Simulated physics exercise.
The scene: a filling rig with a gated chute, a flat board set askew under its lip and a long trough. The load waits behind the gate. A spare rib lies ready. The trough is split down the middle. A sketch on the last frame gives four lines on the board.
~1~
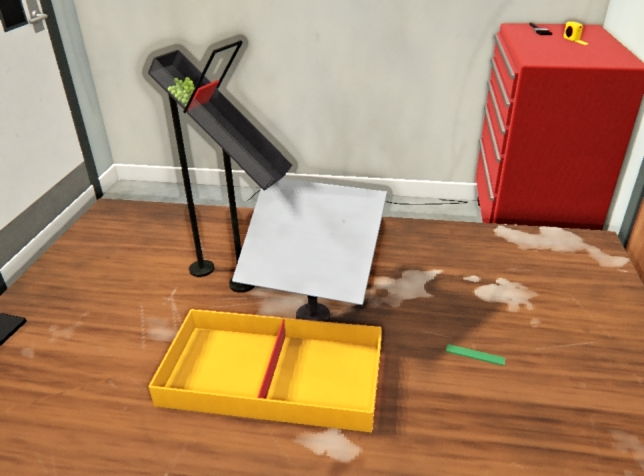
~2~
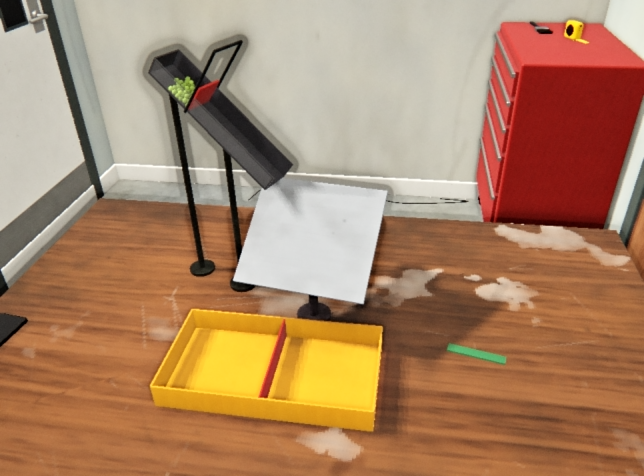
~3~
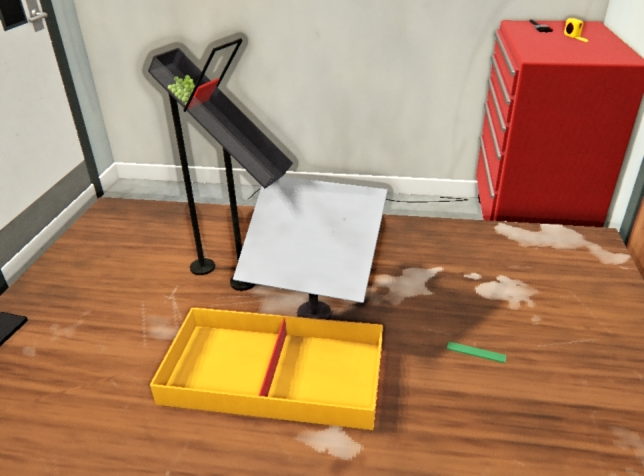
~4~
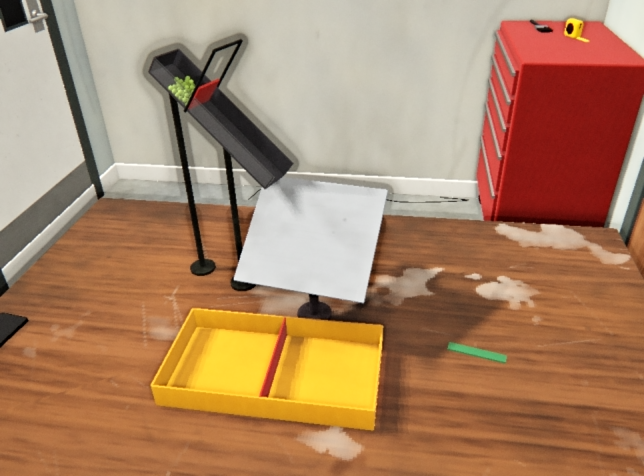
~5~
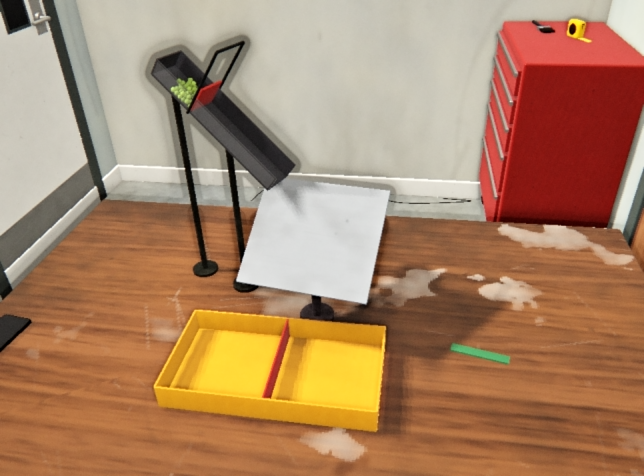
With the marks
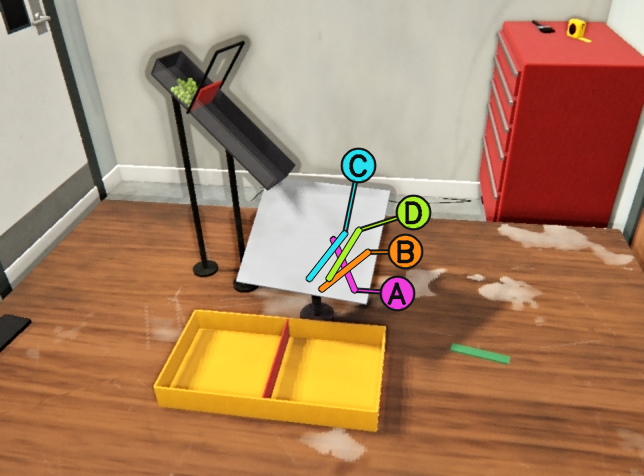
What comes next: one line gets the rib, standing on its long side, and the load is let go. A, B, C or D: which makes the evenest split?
C works best here.
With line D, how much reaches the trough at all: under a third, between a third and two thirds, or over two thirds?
It is over two thirds.
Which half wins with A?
More lands on the right.
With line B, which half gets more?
The right half.
On the marked copy, line A from (333, 239) to (354, 290); line B from (368, 252) to (321, 289); line C from (344, 233) to (309, 278); line D from (358, 230) to (329, 278).
With A, of what is caught, a small part in the left half, nearly all in the right.
With B, of what is caught, a small part in the left half, most in the right.
With C, of what is caught, about two thirds in the left half, about a third in the right.
With D, of what is caught, a small part in the left half, nearly all in the right.
